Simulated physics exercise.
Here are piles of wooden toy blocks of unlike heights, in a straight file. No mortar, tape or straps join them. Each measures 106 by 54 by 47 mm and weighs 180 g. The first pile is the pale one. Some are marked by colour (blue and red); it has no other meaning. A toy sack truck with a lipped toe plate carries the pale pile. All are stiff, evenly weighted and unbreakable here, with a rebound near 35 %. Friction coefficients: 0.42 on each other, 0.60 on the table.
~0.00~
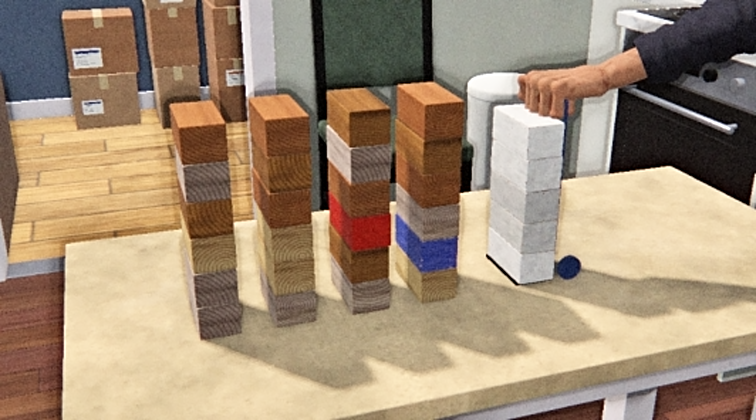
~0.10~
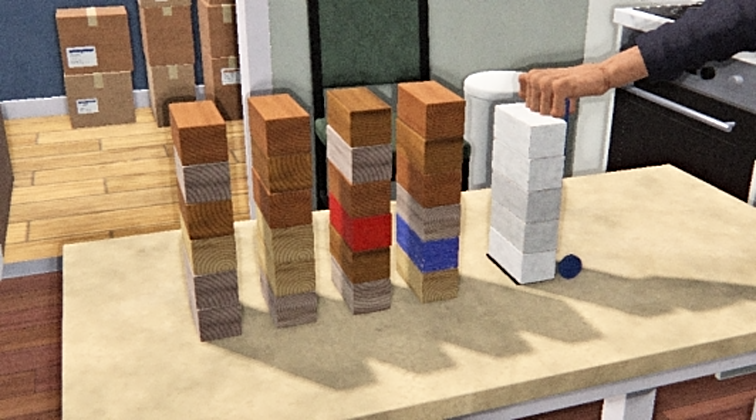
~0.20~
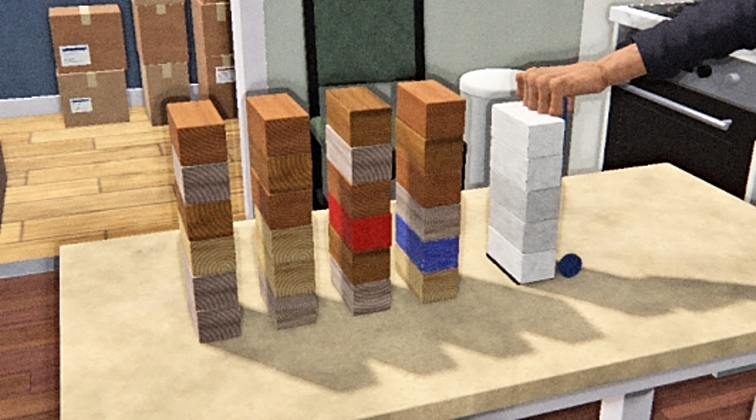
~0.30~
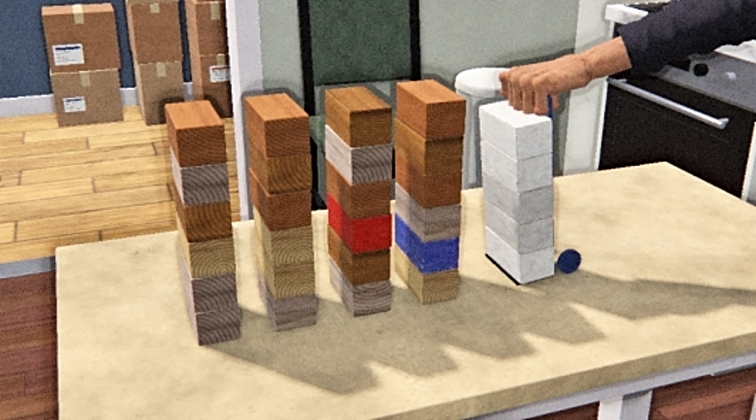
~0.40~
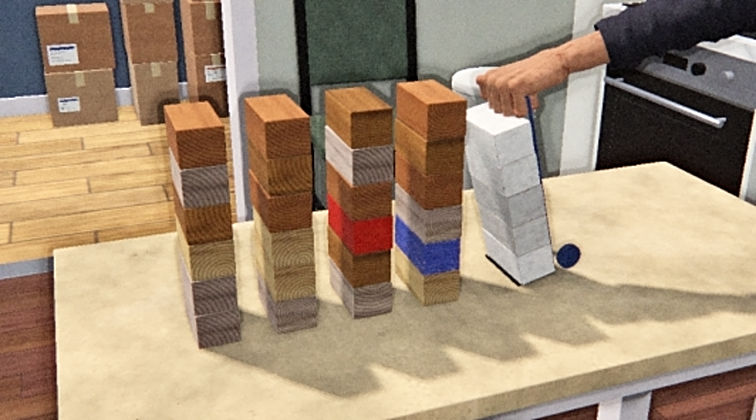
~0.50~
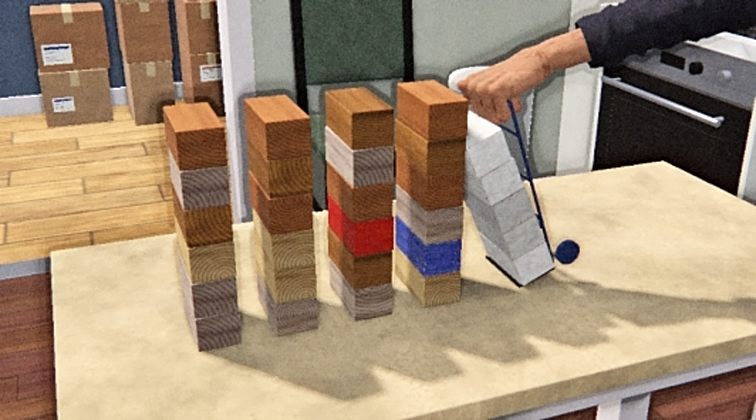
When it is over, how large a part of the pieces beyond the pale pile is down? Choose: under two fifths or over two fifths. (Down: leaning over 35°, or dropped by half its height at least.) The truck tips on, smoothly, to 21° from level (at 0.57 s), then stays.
It comes to upwards of two fifths.
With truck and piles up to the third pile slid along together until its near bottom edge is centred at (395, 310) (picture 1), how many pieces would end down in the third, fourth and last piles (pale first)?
Then third 6, fourth 6, last 6.
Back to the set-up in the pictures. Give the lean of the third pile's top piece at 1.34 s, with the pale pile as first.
About 20°.
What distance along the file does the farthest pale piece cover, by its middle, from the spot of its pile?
About 18 cm.
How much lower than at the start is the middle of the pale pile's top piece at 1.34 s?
Some 4 cm lower.
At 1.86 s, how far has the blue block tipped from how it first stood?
Roughly 40°.
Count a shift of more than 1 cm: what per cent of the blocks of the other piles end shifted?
It is 90 per cent.
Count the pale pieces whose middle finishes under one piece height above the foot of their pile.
2 pale pieces.
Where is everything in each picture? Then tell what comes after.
In the first picture (places mark the middle of the side facing us; the camera moves round a little), truck frame (564, 138) 0° forward; blue block (440, 256); red block (372, 233); the rest undisturbed.
Truck frame 0° forward; blue block (441, 256), in the second picture.
Truck frame 1° forward; blue block (441, 256), in the third picture.
Truck frame 6° forward, top of the pale pile leaning 6°; blue block (441, 256); the rest undisturbed, in the fourth picture.
Truck frame (534, 134) 13° forward, top of the pale pile leaning 14°; blue block (442, 258); the rest undisturbed, in the fifth picture.
Truck frame (520, 137) 19° forward, top of the pale pile leaning 23°; blue block (444, 259); red block (375, 238); the rest undisturbed, in the sixth picture.
After 1.34 s, 5 of the pale pile down; 6 of the 24 other blocks down; blue block leaning 38°; red block leaning 30°.
After 1.86 s, 5 of the pale pile down; 22 of the 24 other blocks down; red block leaning 42°, 31 mm lower; blue block leaning 42°.
At rest (2.8 s), 5 of the pale pile down; 22 of the 24 other blocks down; blue block leaning 42°; red block leaning 42°, 32 mm lower. That is 92 per cent. As the last picture would show them, middles, blue block near (383, 259), red block near (281, 256).
